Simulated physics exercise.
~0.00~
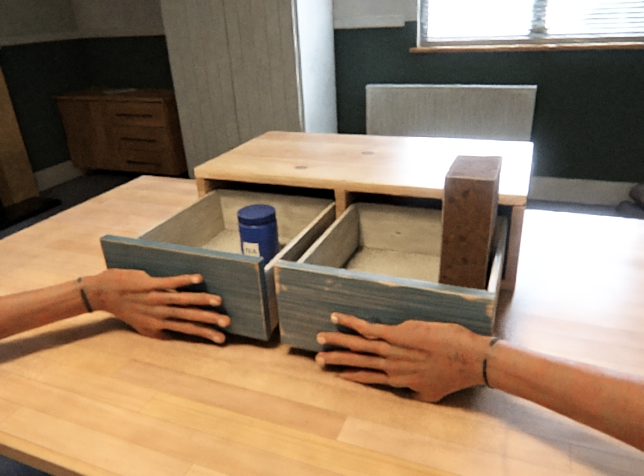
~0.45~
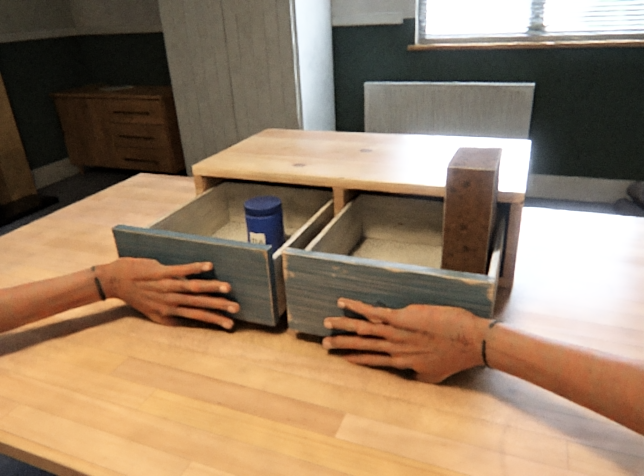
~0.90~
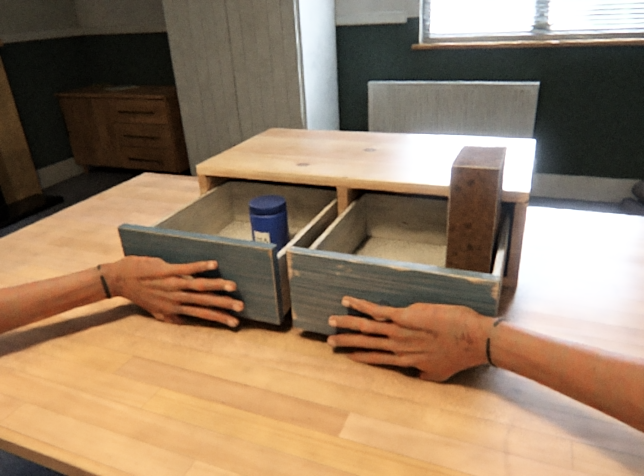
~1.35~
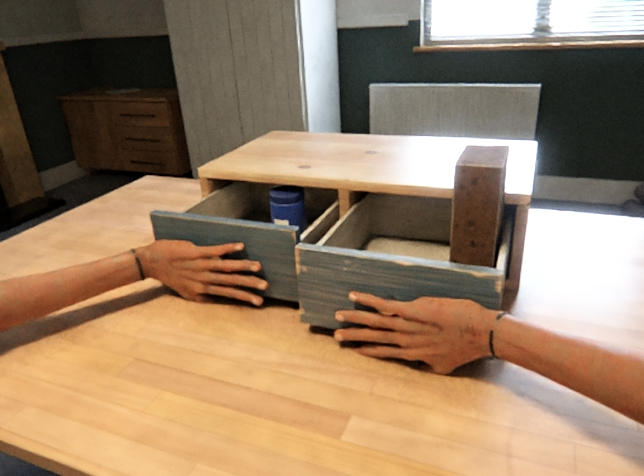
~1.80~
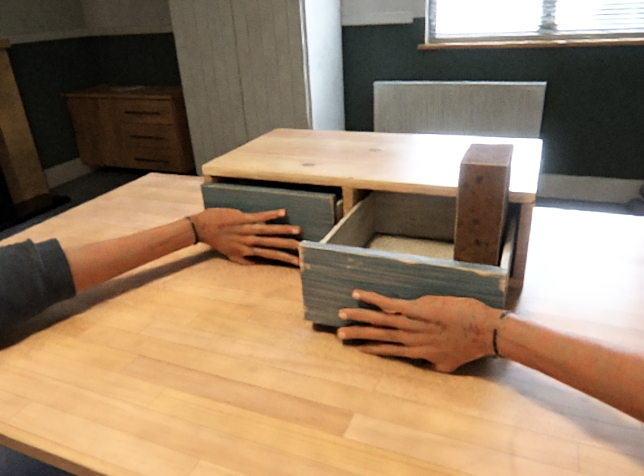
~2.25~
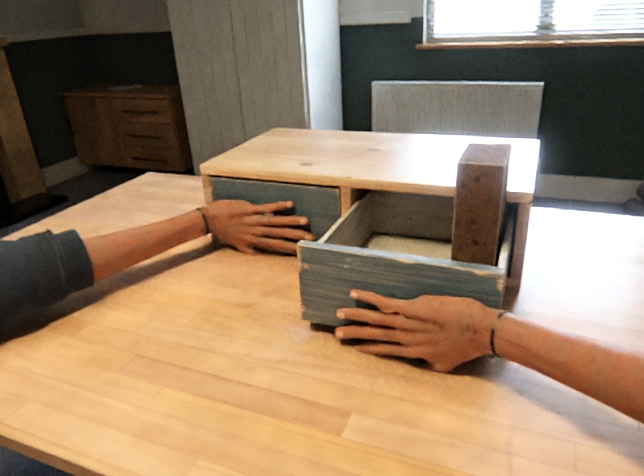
Two open drawers with worn blue-grey fronts stick out of a low wooden chest on a pale wooden table, seen from the front and slightly above in a room with a window behind. A blue jar stands in the left drawer, and a tall brown brick stands in the right one, rising above the chest top. A hand rests against each front, and both drawers edge inward. The right drawer stops, still well open, with its brick near the chest's edge. The left hand keeps pushing, and the left drawer slides in with the jar until it is shut, while the right stays ajar.
